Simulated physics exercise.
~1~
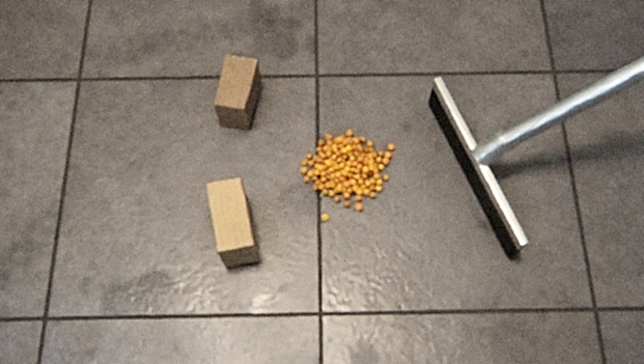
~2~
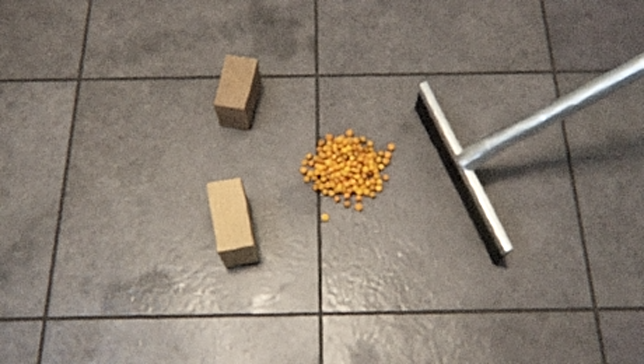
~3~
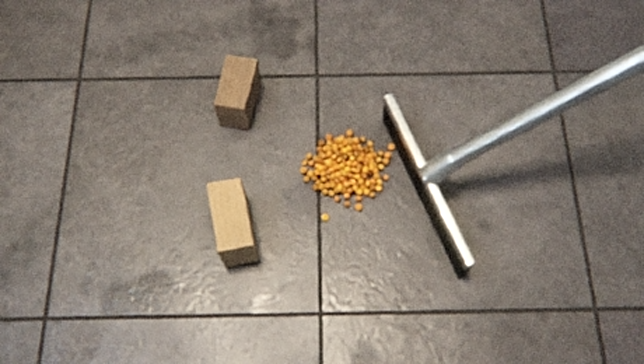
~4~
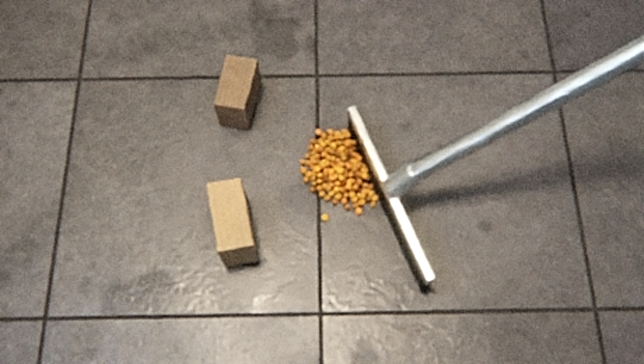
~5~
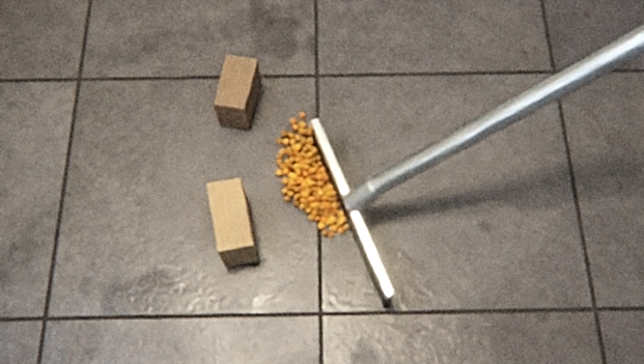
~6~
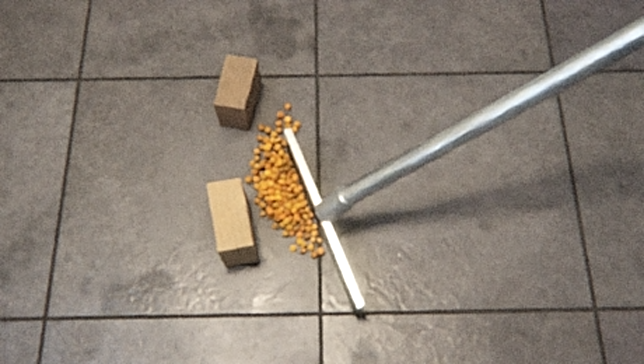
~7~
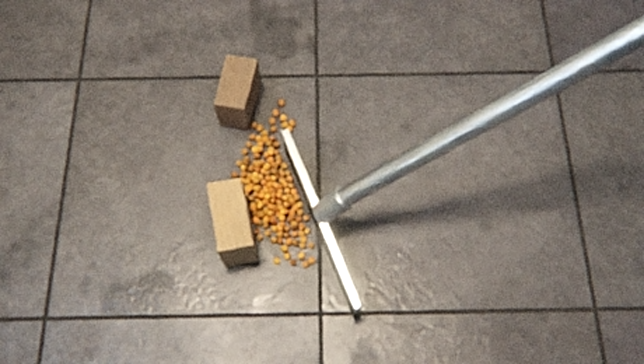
A squeegee pushes a pile of corn kernels left until they bunch before two blocks.
